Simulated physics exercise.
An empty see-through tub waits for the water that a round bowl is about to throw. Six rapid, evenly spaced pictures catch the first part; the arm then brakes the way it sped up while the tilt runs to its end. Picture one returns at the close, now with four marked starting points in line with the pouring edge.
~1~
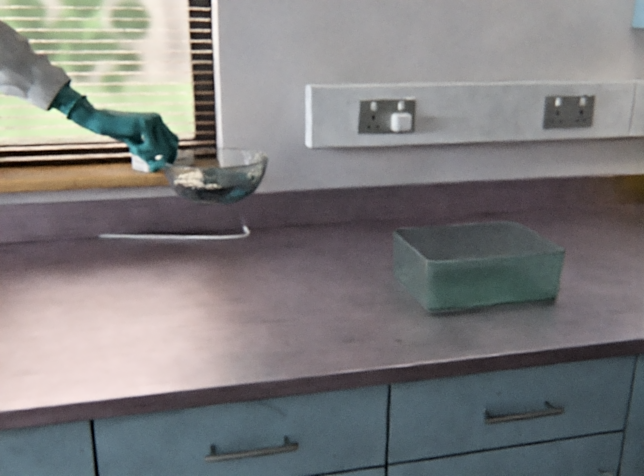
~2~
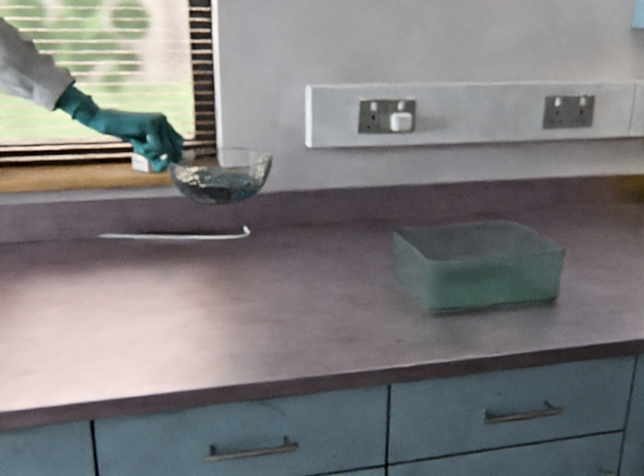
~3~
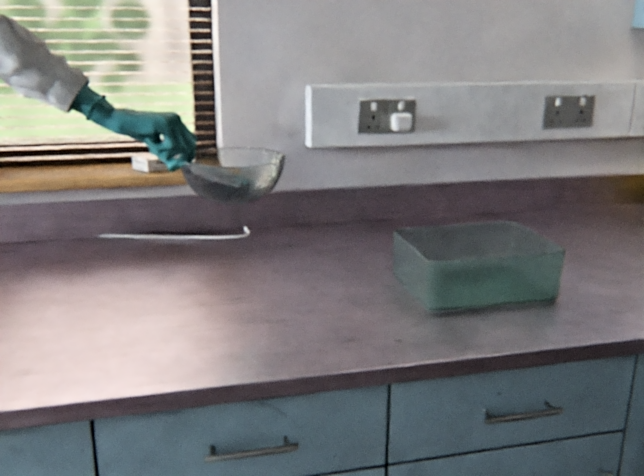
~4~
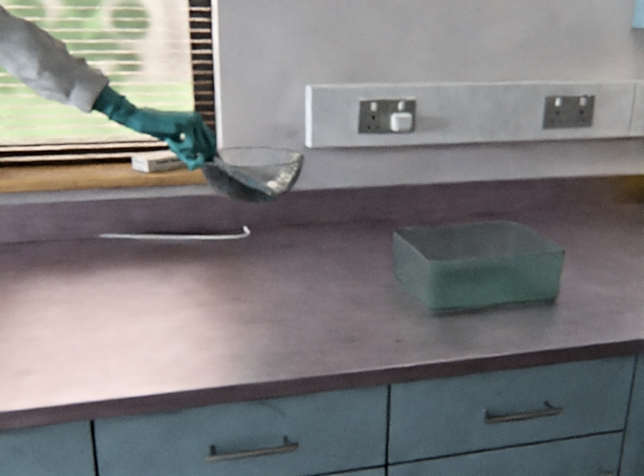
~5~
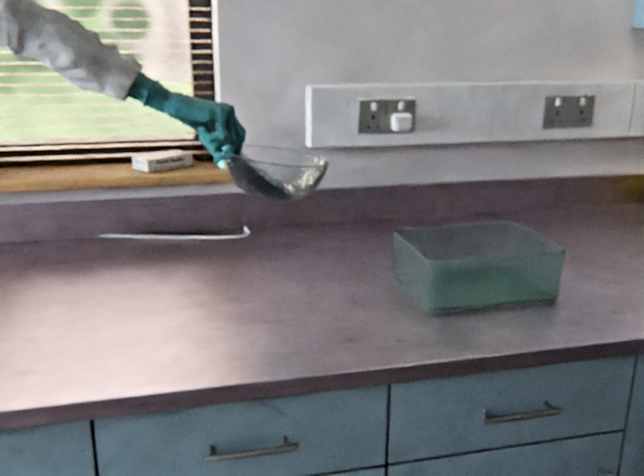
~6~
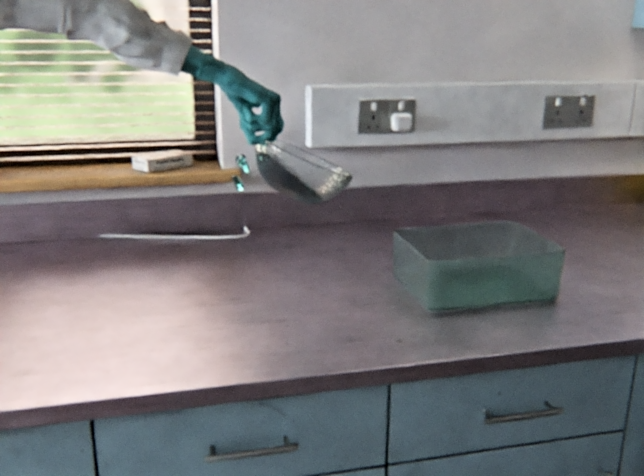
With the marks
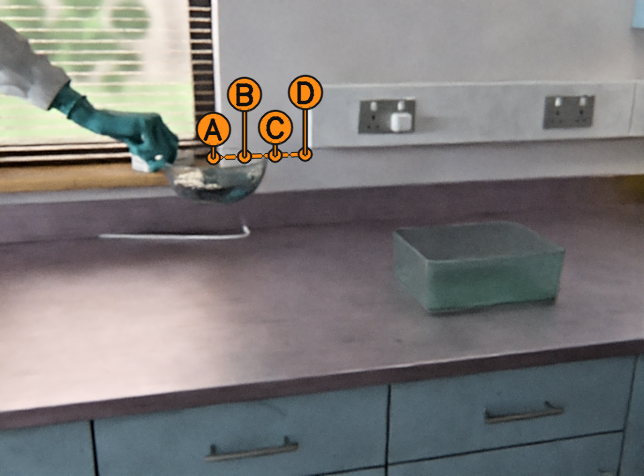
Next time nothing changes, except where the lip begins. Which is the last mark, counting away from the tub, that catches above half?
B will do.
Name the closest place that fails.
A.
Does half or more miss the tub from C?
No, not at all.
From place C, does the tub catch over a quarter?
Yes.
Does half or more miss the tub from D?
No.
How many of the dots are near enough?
Three of the four.
In orange, A at (213, 157); B at (244, 156); C at (275, 155); D at (305, 154).
Choosing A, about 34 % lands in the tub, 59 % falls short and 7 % goes beside or beyond.
Choosing B, about 63 % lands in the tub, 22 % falls short and 15 % goes beside or beyond.
Choosing C, about 81 % lands in the tub, 12 % falls short and 7 % goes beside or beyond.
Choosing D, about 87 % lands in the tub, 8 % falls short and 5 % goes beside or beyond.
